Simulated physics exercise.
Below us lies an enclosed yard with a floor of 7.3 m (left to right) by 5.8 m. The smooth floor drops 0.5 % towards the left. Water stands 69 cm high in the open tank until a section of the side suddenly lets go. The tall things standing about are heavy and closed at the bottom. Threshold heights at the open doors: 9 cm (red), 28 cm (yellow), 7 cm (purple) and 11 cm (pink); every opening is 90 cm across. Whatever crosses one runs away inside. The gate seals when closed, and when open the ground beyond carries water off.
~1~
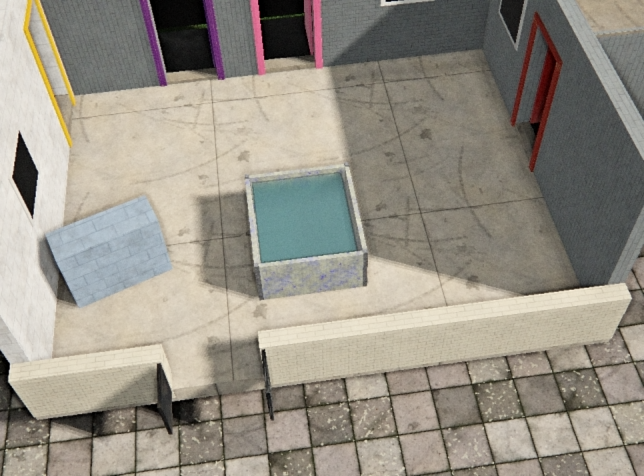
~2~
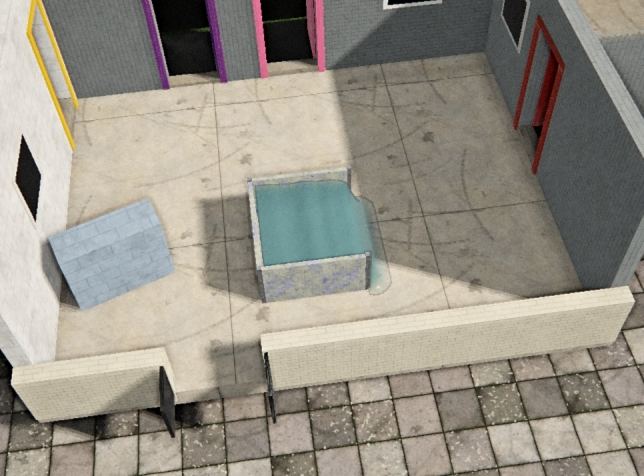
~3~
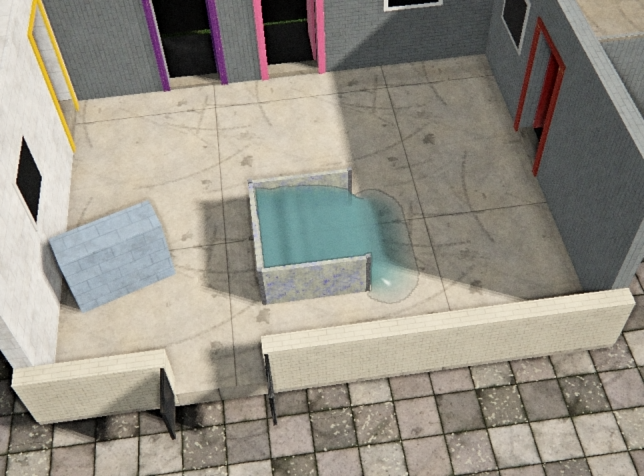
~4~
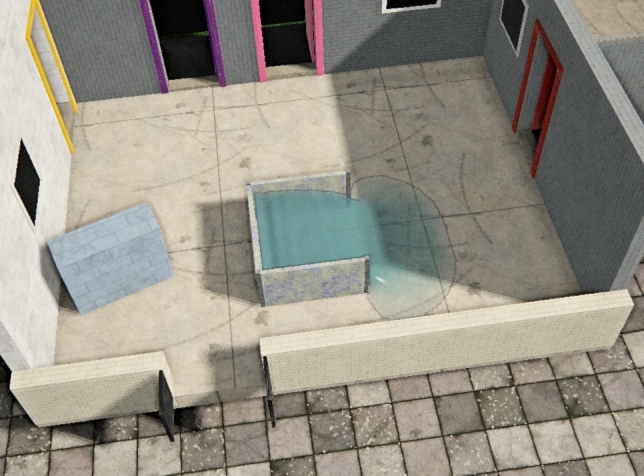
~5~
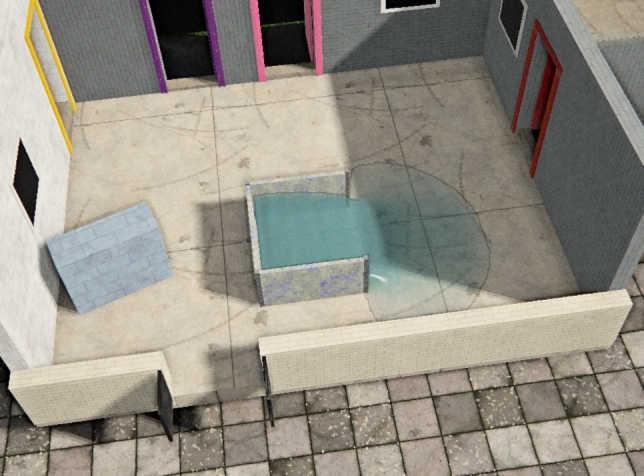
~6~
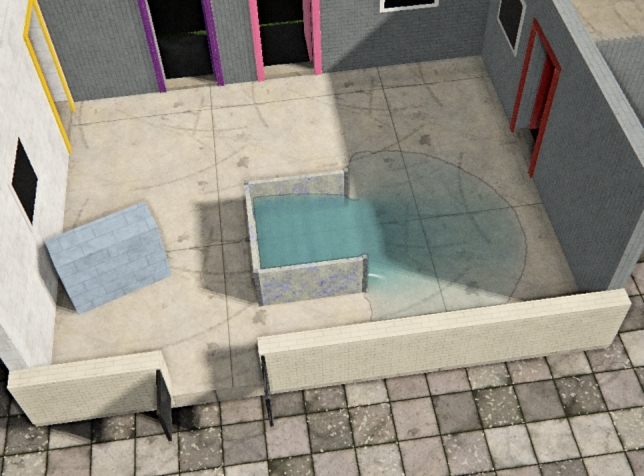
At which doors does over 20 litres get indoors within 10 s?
The water let in: At the red door it goes over the limit; at the yellow door it stays under the limit; at the purple door it stays under the limit; at the pink door it does not reach the limit.
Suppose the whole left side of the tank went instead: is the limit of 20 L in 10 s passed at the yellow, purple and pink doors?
Against that limit: Yellow under, purple below, pink under.
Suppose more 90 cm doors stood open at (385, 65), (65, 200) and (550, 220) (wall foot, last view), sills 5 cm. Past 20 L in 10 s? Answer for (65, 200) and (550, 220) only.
In turn: Under, over.
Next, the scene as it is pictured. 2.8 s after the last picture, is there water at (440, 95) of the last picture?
It is wet.
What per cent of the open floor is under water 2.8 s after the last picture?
Some 35 per cent of it.
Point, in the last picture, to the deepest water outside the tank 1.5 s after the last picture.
At about (586, 321).
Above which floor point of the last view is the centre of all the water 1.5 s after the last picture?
Near (451, 233).
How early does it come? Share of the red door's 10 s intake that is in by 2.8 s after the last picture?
Some 95 per cent by then.
Then, 0.7 s after the last picture water covers 30 % of the floor and is deepest (32 cm) near (548, 230); red door 18 cm at the sill, 3 L in, yellow door not reached, purple door not reached, pink door not reached.
Then, 1.5 s after the last picture water covers 30 % of the floor and is deepest (34 cm) near (586, 321); red door 19 cm at the sill, 33 L in, yellow door not reached, purple door not reached, pink door not reached.
Then, 2.8 s after the last picture water covers 35 % of the floor and is deepest (20 cm) near (469, 62); red door 11 cm at the sill, 56 L in, yellow door not reached, purple door not reached, pink door not reached.
Then, 5.3 s after the last picture water covers 70 % of the floor and is deepest (11 cm) near (404, 83); red door 5 cm at the sill, 59 L in, yellow door not reached, purple door 2 cm at the sill, 0 L in, pink door 6 cm at the sill, 0 L in.
Then, 9.3 s after the last picture water covers 90 % of the floor and is deepest (8 cm) near (74, 108); red door 3 cm at the sill, 59 L in, yellow door 8 cm at the sill, 0 L in, purple door 3 cm at the sill, 0 L in, pink door 4 cm at the sill, 0 L in.
